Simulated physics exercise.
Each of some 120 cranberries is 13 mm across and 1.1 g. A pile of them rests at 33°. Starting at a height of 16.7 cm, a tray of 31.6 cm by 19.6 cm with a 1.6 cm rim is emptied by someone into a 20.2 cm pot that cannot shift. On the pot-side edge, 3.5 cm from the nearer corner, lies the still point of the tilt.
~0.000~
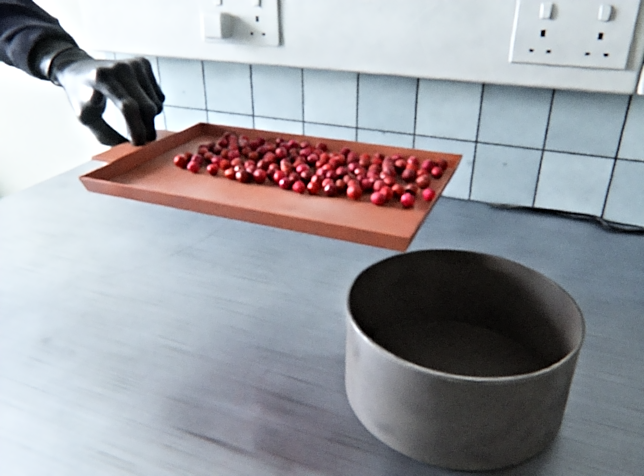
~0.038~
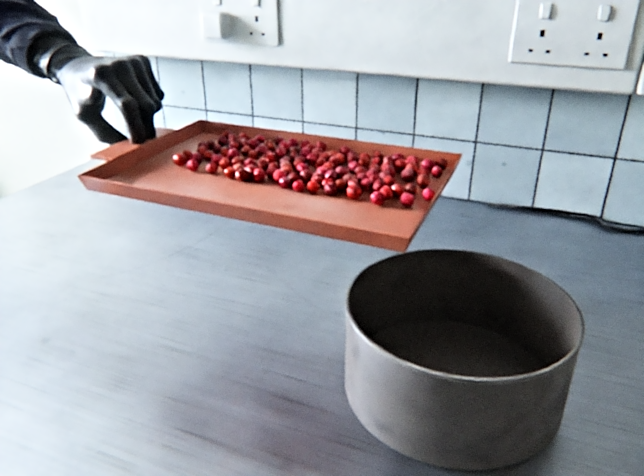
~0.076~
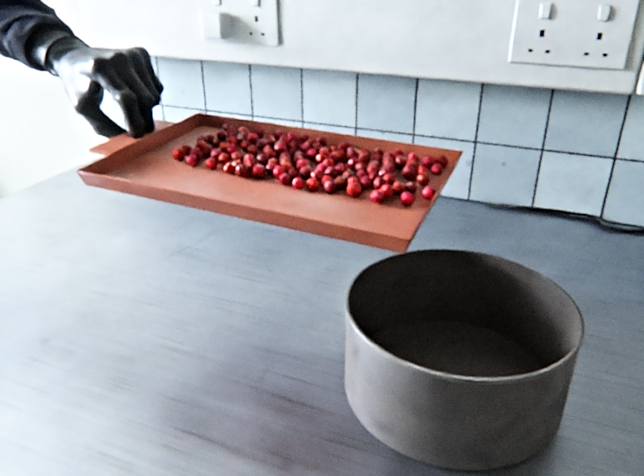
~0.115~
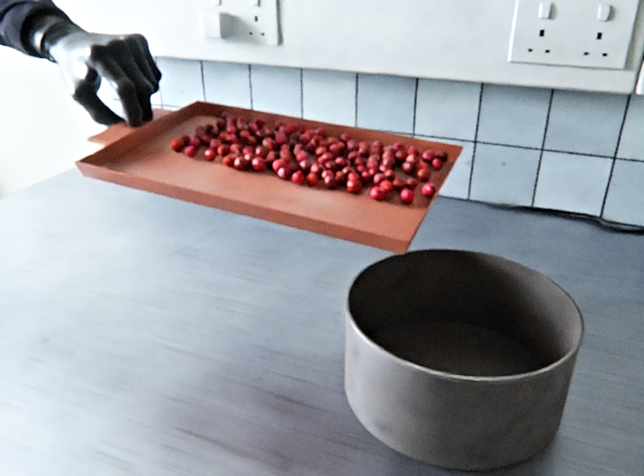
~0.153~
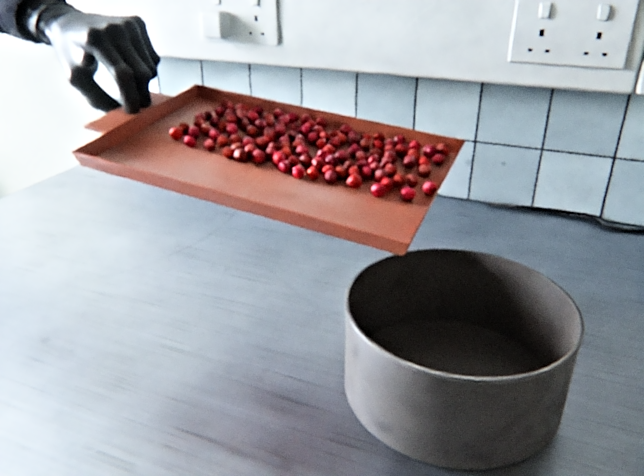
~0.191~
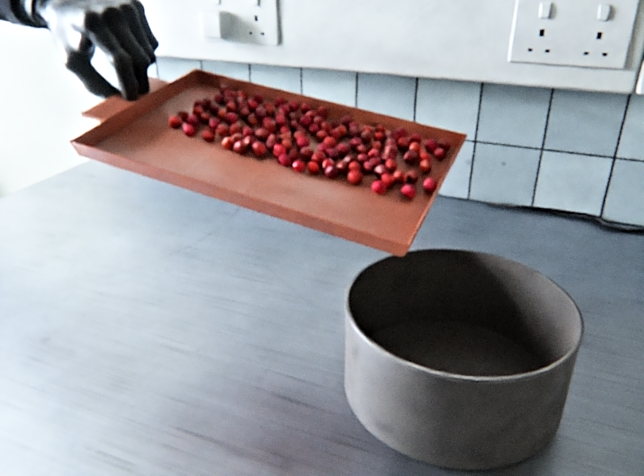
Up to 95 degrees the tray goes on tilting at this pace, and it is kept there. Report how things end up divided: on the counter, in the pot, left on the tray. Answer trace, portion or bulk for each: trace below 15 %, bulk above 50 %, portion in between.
Counter: Portion. Pot: Bulk. Tray: Trace.
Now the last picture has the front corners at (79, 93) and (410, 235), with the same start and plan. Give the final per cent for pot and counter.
In the pot: 75 per cent; on the counter: 25 per cent.
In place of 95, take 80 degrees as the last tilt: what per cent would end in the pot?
You'd end up with some 55 % in the pot.
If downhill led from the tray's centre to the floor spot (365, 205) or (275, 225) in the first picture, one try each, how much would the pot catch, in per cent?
I'd put it at roughly 90 per cent for the first tilt and roughly 35 per cent for the second.
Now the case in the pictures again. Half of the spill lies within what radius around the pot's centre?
Distance: Roughly 20 cm.
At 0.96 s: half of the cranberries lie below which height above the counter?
Some 20 cm above the counter.
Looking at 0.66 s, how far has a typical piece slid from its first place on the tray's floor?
About 11 cm.
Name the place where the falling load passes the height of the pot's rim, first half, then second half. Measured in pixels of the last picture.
The first half passes near (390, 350) and the second half near (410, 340).
Then, at 0.66 s, tilt 52 degrees; the tray holds 100 %, the pot 0 %.
After 0.96 s, tilt 78 degrees; the tray holds 75 %, the pot 5 %.
After 1.37 s, tilt 95 degrees; the tray holds 0 %, the pot 60 %.
In the end, at 2.1 s, counter 40 %, pot 60 %, tray 0 %.
